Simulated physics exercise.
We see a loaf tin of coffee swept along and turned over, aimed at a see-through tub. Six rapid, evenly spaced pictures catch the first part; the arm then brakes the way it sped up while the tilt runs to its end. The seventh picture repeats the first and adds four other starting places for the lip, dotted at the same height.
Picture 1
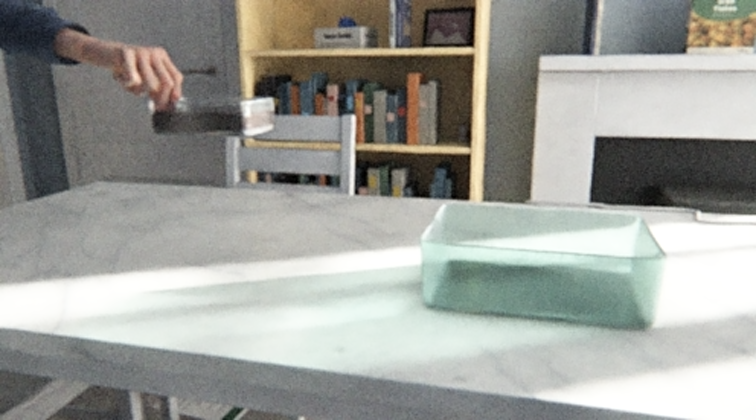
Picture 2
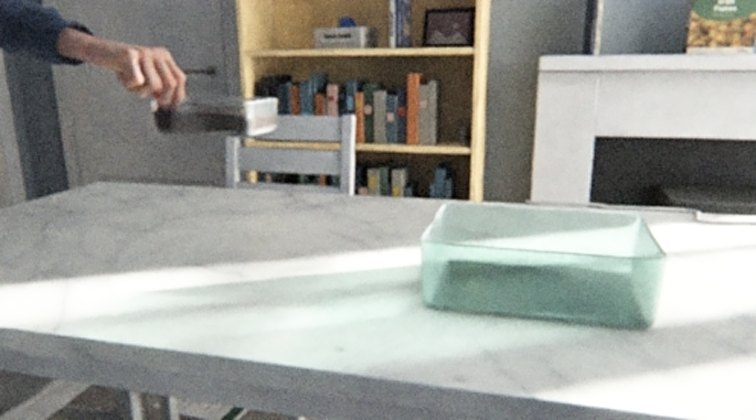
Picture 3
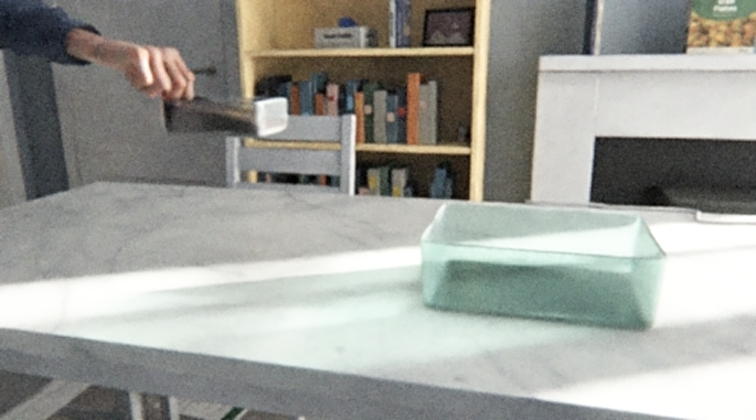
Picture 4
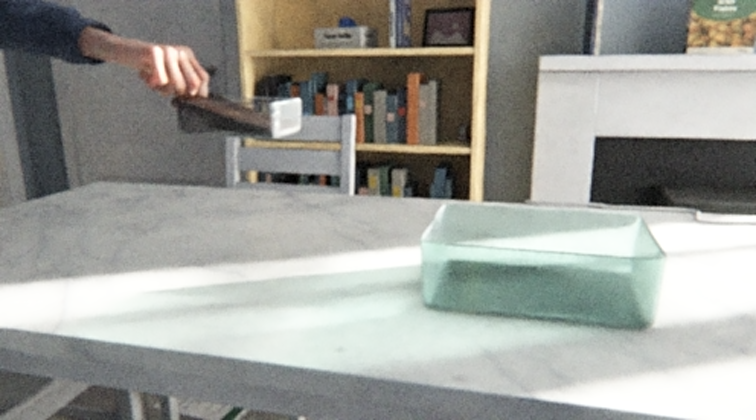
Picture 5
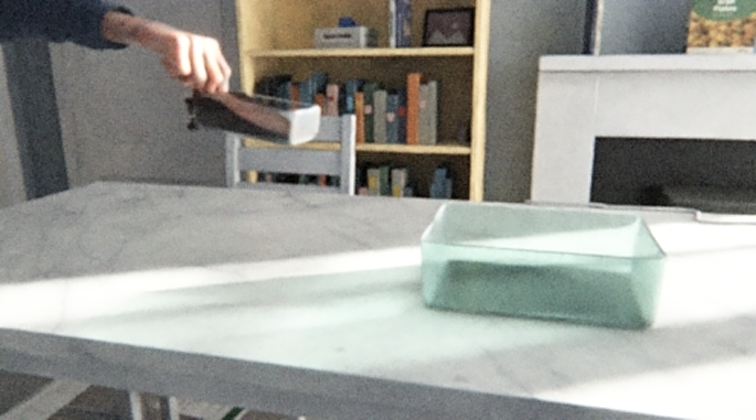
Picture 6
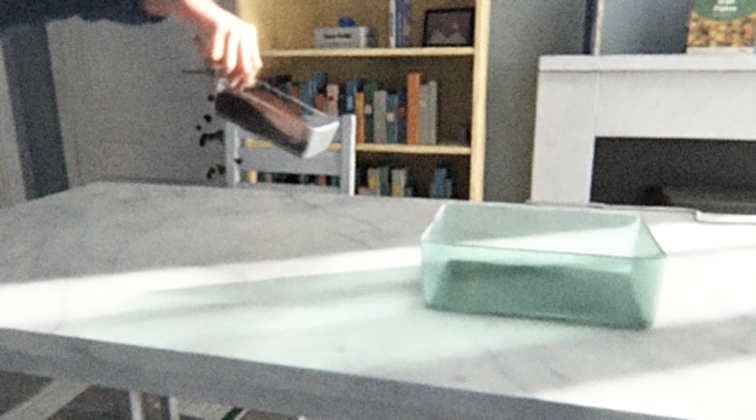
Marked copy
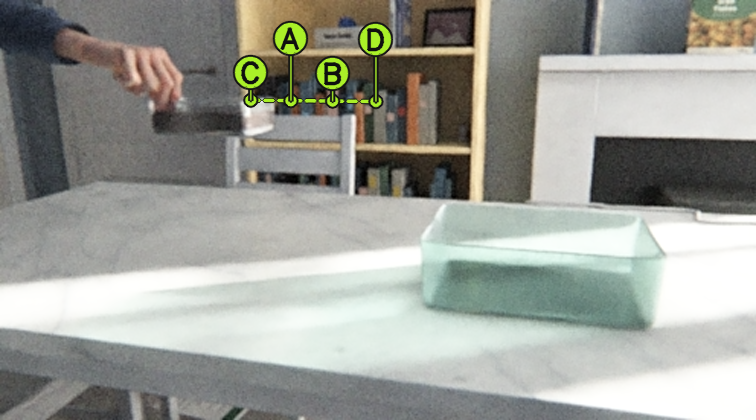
To begin with, a hand holds a dark-filled loaf tin level above the left of a marble-topped table, with an empty-looking see-through green tub at the right. The hand carries the tin rightward, then tilts its right end downward, and dark bits of coffee drop from the tin's left end.
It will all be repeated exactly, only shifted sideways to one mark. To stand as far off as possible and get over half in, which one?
Take A.
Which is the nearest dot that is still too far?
Here it is dot C.
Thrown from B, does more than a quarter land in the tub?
Yes, clearly.
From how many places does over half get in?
Three of the four.
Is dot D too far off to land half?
No, not at all.
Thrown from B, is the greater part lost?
No, that is safe.
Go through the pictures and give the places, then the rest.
In the first frame, upright, lip at (260, 100); tub from (423, 304) to (655, 327); nothing has left yet.
In the second frame, upright, lip at (263, 100); nothing has left yet.
In the third frame, upright, lip at (273, 100); nothing has left yet.
In the fourth frame, upright, lip at (288, 101); coffee is over the rim, down to (188, 103).
In the fifth frame, tipped about 9°, lip at (308, 109); coffee is over the rim, down to (202, 128).
In the sixth frame, tipped about 25°, lip at (327, 125); coffee is over the rim, down to (217, 175).
In lime, A at (290, 100); B at (332, 101); C at (250, 100); D at (375, 101).
Choosing A, about 66 % lands in the tub, 26 % falls short and 7 % goes beside or beyond.
Choosing B, about 73 % lands in the tub, 18 % falls short and 9 % goes beside or beyond.
Choosing C, about 20 % lands in the tub, 74 % falls short and 6 % goes beside or beyond.
Choosing D, about 81 % lands in the tub, 7 % falls short and 12 % goes beside or beyond.
